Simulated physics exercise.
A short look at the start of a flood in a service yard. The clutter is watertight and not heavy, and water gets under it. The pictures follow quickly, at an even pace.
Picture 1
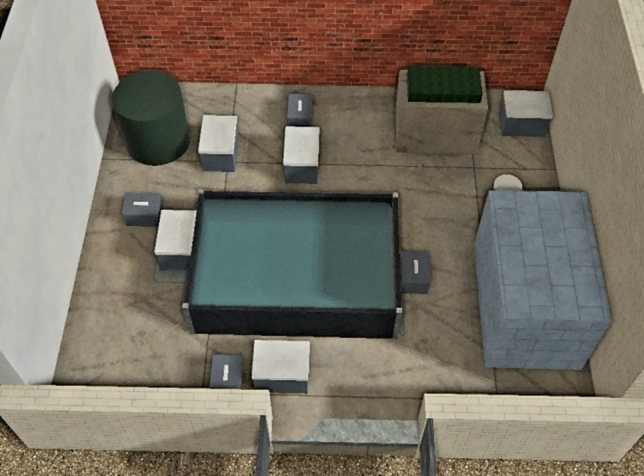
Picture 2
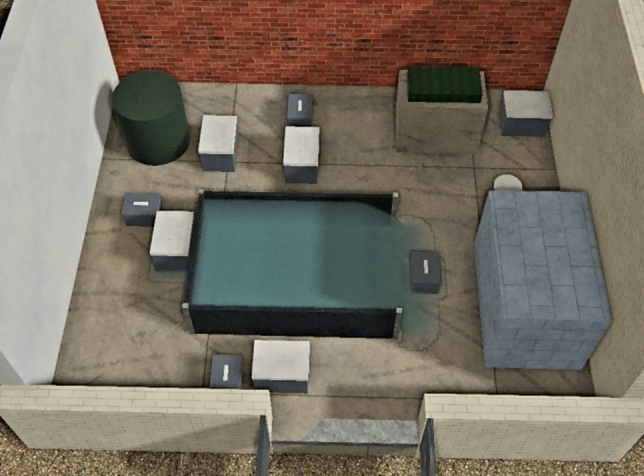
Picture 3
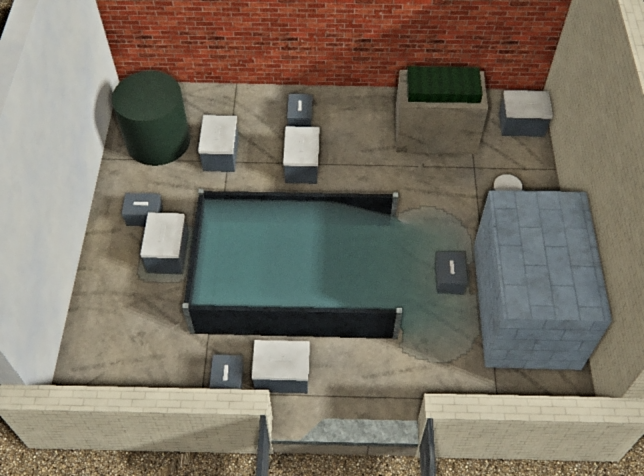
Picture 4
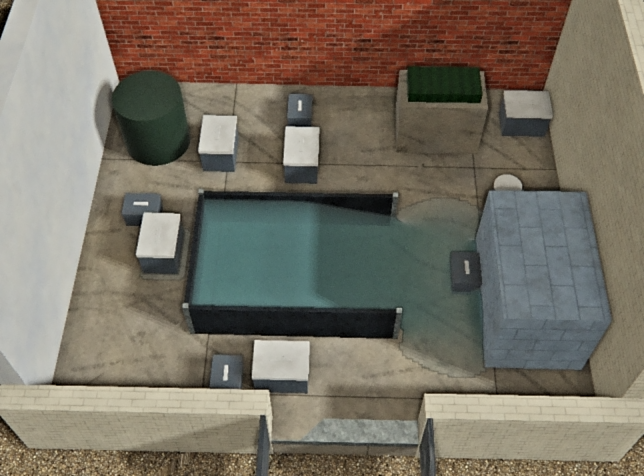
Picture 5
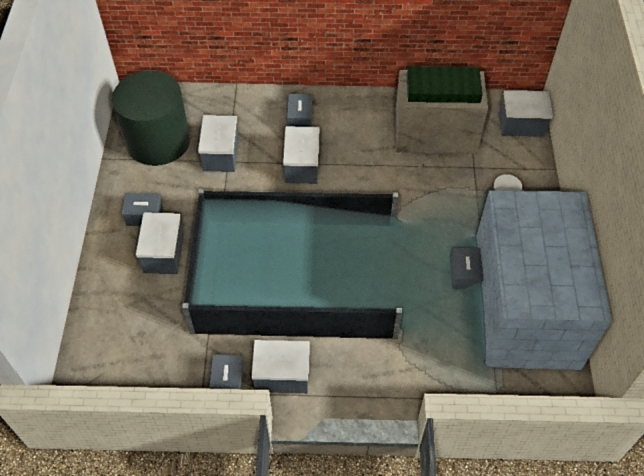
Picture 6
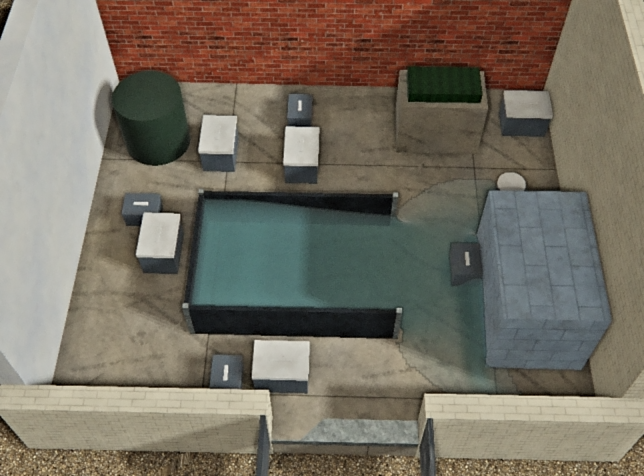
In a walled yard, water pours from a tank's open right side, pushing a dark box rightward.
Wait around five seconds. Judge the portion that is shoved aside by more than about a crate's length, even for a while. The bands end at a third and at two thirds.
It is not even a third.
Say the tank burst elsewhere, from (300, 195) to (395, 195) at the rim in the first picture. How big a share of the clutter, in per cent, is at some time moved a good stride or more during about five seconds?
About 20 per cent.
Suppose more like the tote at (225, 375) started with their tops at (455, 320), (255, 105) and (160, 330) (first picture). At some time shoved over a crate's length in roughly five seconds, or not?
In turn: Swept aside, never so far, not that far.
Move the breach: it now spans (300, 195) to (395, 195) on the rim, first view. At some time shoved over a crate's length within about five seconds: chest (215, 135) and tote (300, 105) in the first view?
In turn: Less than that, shifted that much.
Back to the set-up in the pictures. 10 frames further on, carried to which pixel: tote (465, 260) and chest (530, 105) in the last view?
Around (468, 214) and (512, 80).
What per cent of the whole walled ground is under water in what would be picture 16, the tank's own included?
I make it 40 per cent.
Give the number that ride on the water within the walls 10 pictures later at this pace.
I count 2.
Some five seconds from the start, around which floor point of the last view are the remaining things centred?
At about (284, 202).
A moment on, 1 of 10 are well off their spots; 1 afloat.
Next, 2 of 10 are well off their spots; 2 afloat.
Later, 3 of 10 are well off their spots; 2 afloat.
In the end, 3 of 10 are well off their spots, and 3 have been at some point; 2 afloat.
